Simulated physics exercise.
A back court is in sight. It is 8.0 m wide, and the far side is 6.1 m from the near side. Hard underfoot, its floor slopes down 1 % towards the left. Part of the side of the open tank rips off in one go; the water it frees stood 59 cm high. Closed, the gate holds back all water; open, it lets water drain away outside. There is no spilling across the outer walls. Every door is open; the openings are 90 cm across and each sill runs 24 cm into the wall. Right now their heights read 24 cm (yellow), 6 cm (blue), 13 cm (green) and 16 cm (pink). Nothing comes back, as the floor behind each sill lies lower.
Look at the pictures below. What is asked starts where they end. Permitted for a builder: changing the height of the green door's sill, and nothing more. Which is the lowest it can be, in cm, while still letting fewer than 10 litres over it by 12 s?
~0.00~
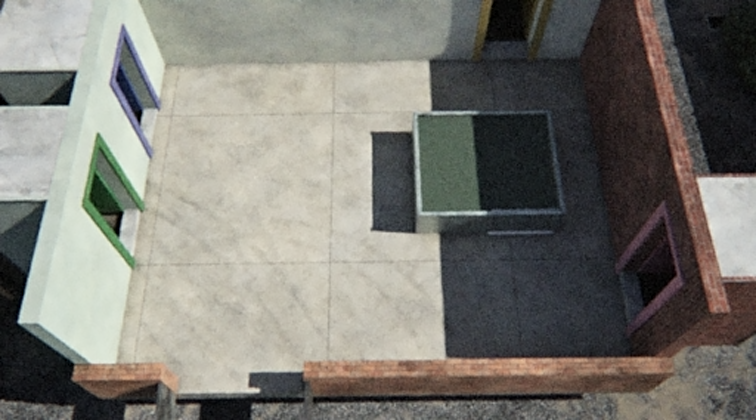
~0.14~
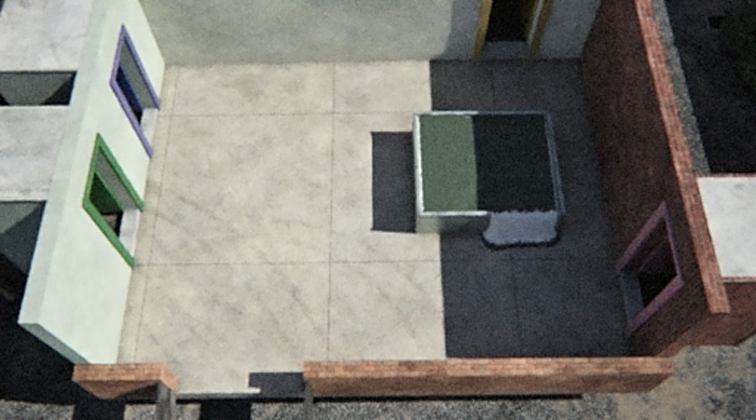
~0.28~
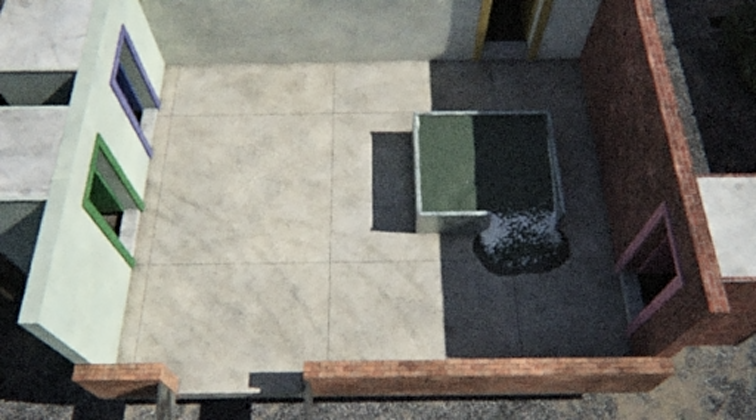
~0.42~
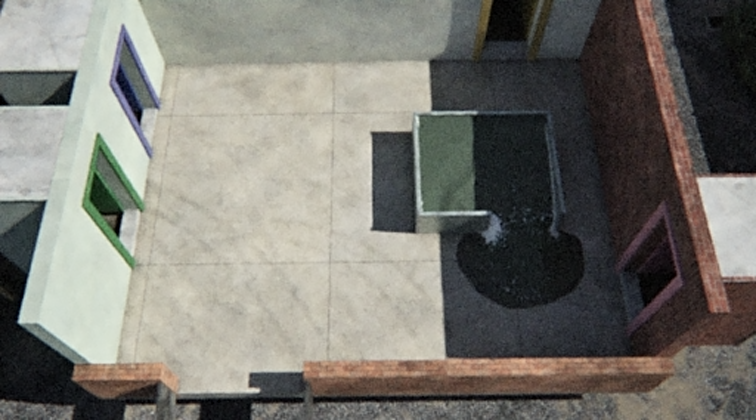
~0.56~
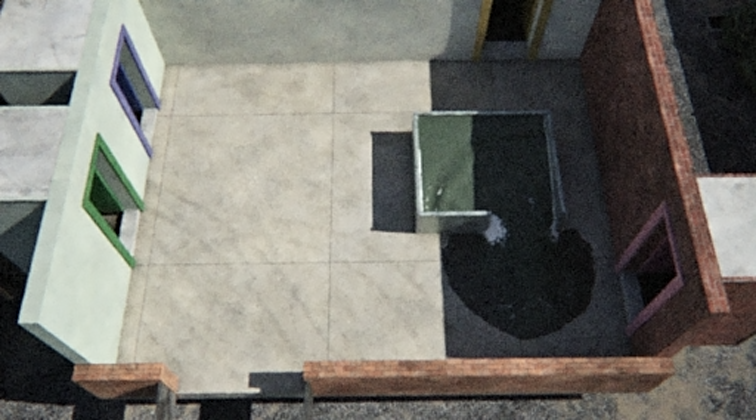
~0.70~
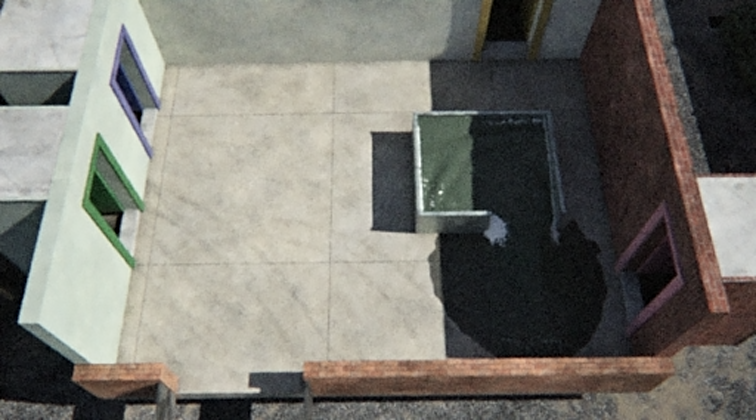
No lower than about 9.5 cm.
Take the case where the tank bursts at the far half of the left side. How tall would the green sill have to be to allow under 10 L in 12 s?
Some 12.5 centimetres.
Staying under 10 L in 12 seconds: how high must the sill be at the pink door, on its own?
At pink, about 21 cm.
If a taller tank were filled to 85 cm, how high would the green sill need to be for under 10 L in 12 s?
13.5 cm.
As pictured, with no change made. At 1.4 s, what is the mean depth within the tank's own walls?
It averages close to 43 centimetres.
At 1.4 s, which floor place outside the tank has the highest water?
At about pixel (633, 371).
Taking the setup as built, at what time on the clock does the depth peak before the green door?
Roughly at 5.5 s.
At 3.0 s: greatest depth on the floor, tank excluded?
Around 27 centimetres.
After 1.4 s water covers 15 % of the floor, deepest (43 cm) near (633, 371); it has not reached the green door.
After 3.0 s water covers 25 % of the floor, deepest (27 cm) near (564, 305); it has not reached the green door.
After 12.0 s water covers 90 % of the floor, deepest (12 cm) near (164, 78); 8 cm at the green door, 0 litres in over its 13 cm sill.
At the green door as built, the water arrived by 4.7 s and peaked near 12 cm at 5.6 s.
With a sill of 7.5 cm, 32 litres would have come in within the 12 s; with 12 cm, 0 litres. So under 10 litres takes about 9.5 cm.
